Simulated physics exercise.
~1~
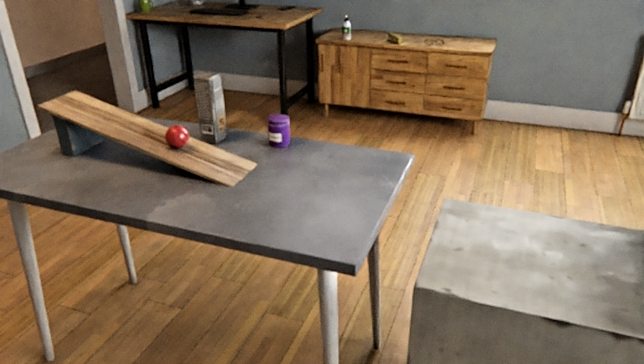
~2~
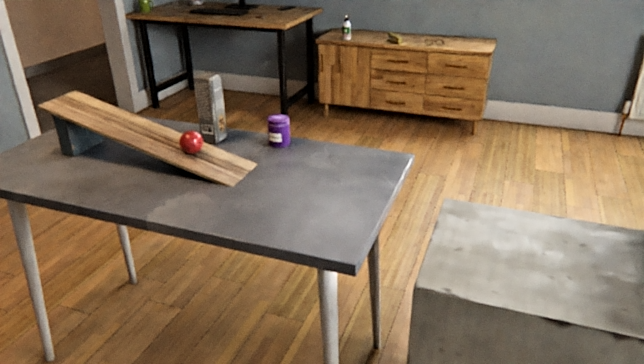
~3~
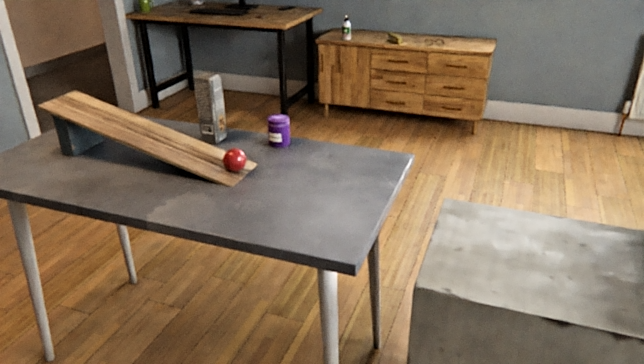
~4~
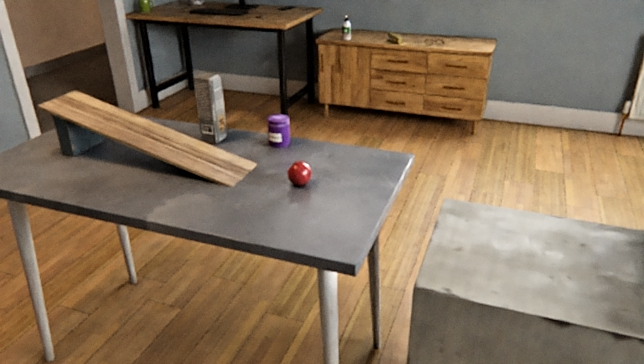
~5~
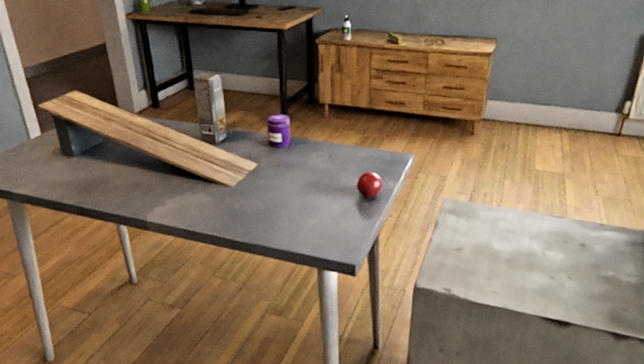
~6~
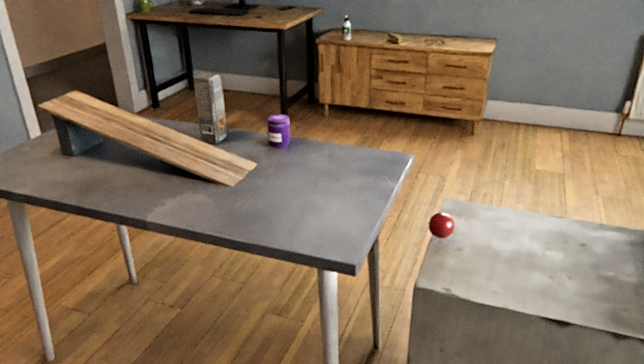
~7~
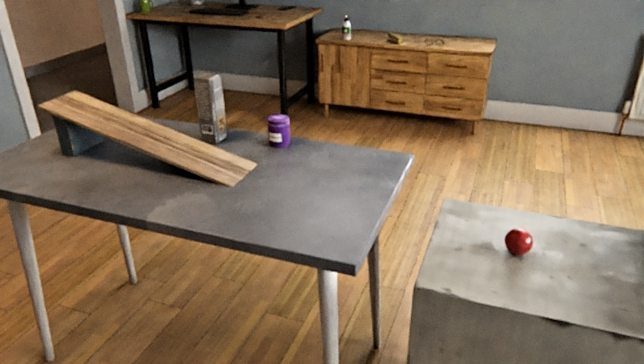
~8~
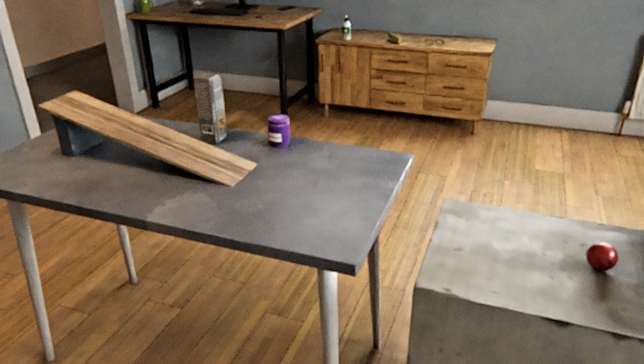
In the video, a red apple rolls down a wooden ramp on a dark table, passing a grey carton and a purple jar that stay still, then crosses the gap beyond the table's edge and lands on a lower grey surface, where it continues moving right.
